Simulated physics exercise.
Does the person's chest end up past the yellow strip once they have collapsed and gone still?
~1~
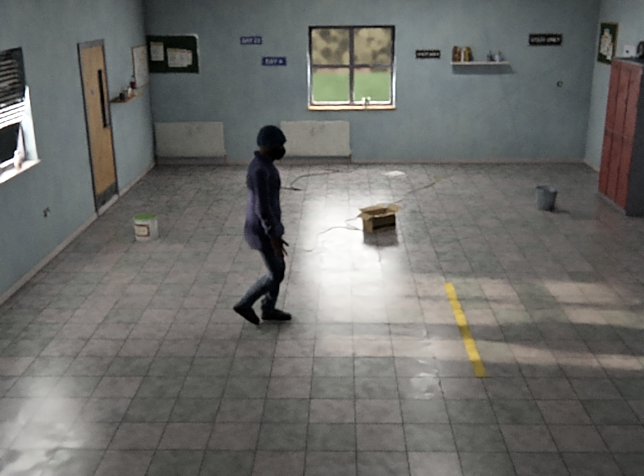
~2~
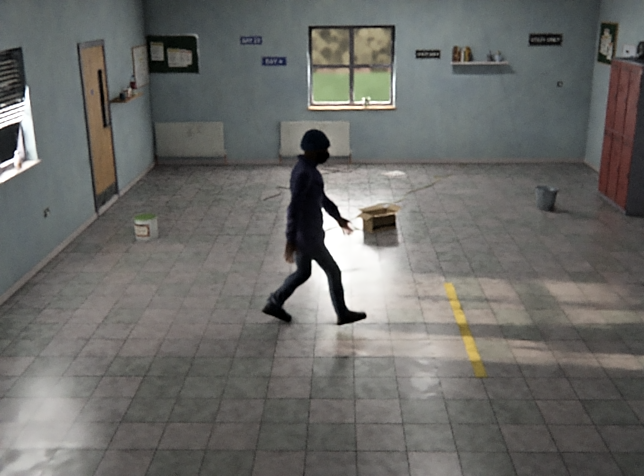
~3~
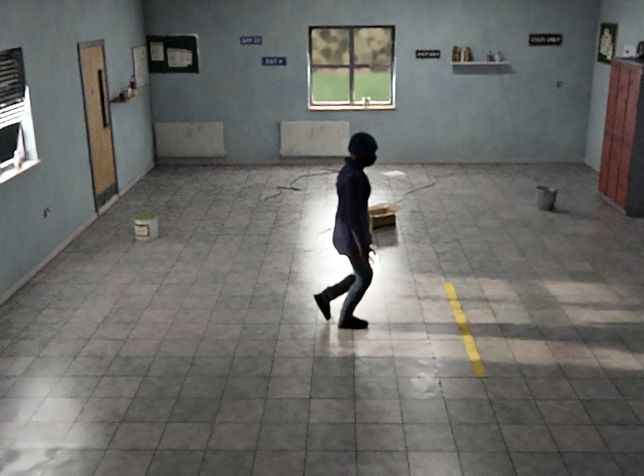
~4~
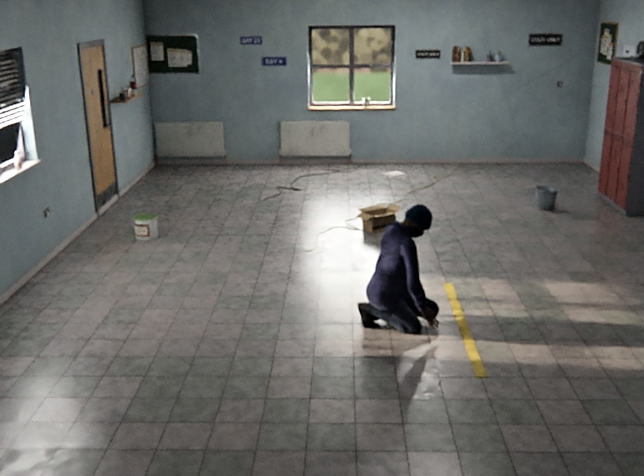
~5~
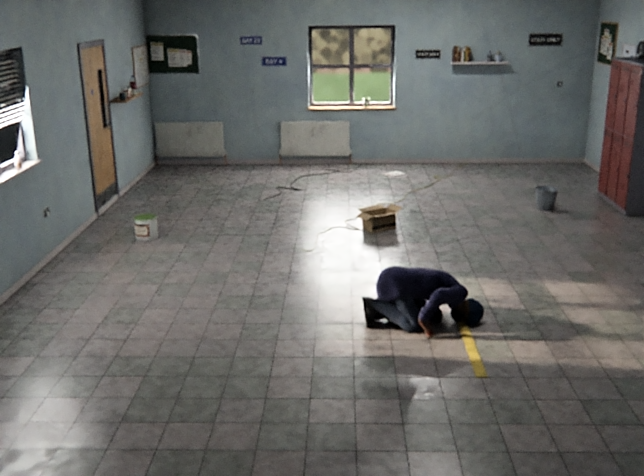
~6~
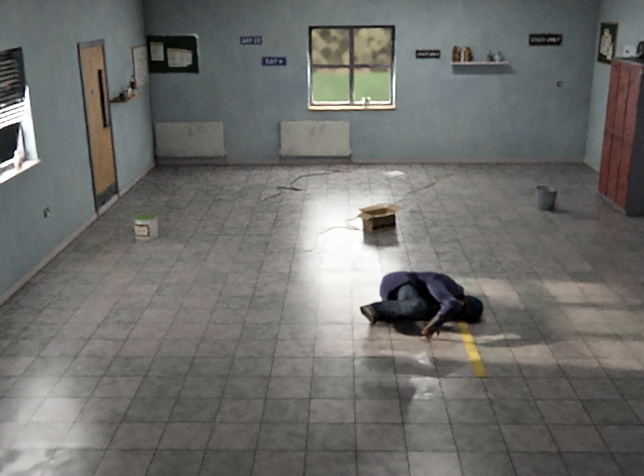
No, the person's chest does not get past the yellow strip. They come to rest curled on the floor with their chest still on the left side of it.
A person in dark clothes and a head covering walked empty-handed to the right across a tiled room toward a yellow strip, then sank to the knees, folded forward and ended up curled on the floor, chest short of the strip.
